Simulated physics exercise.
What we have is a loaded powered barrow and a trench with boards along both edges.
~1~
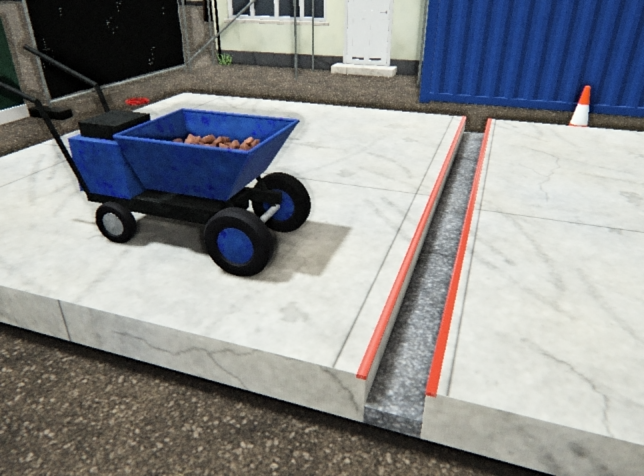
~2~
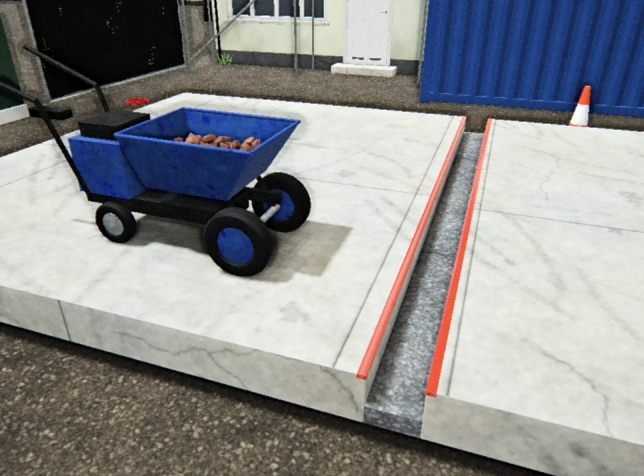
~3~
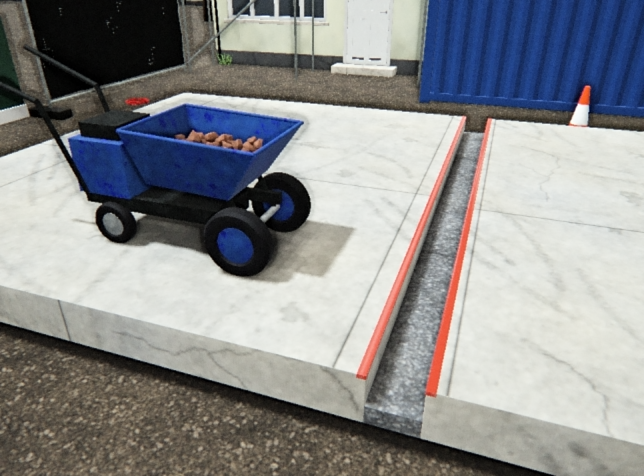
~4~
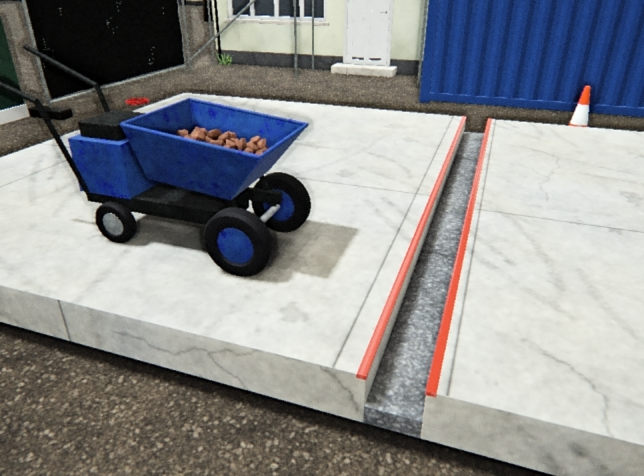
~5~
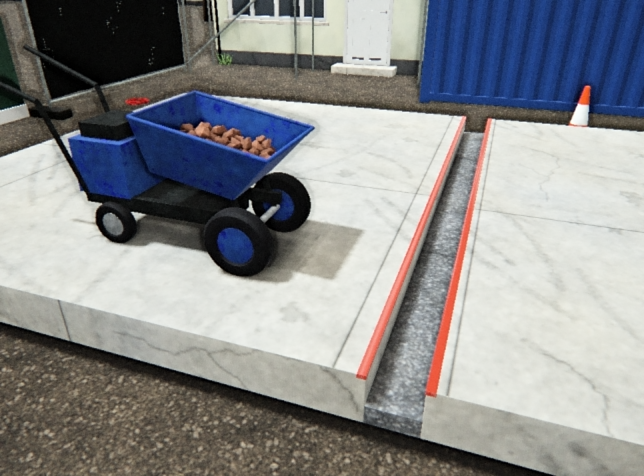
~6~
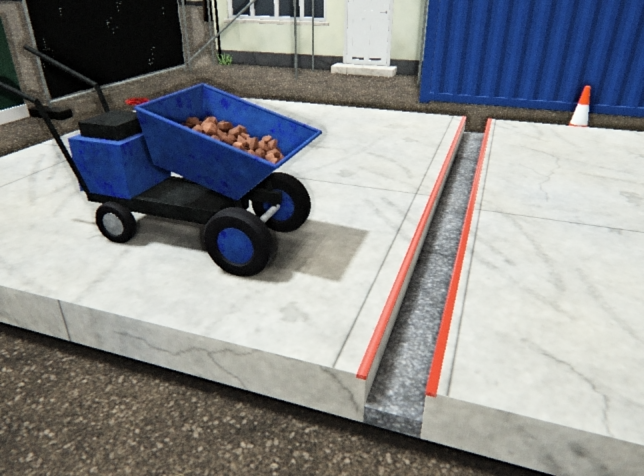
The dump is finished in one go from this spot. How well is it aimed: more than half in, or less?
It catches under half.
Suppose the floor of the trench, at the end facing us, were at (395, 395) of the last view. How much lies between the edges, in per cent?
Near 30 %.
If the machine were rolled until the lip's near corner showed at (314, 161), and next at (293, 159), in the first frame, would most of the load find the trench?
In turn: Most of it; more than half.
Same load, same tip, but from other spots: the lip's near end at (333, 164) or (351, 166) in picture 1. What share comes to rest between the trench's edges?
In turn 60 and 30 in a hundred.
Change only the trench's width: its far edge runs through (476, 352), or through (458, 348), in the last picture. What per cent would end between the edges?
About 40 and 40 per cent.
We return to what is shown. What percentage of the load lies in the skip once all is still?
Roughly 5 in a hundred.
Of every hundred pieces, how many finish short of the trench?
Some 60 per cent.
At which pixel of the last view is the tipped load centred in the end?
At about (385, 268).
Just after the last frame, skip tipped steeply; every one in the skip.
A moment on, skip tipped right over; almost all in the skip; about a tenth short of the trench.
Further on, skip tipped right over; about a tenth in the skip; roughly two thirds short of the trench; roughly a quarter in or heaped over the trench.
When it is over, skip tipped right over; about a tenth in the skip; roughly two thirds short of the trench; roughly a third in or heaped over the trench; not one beyond it.
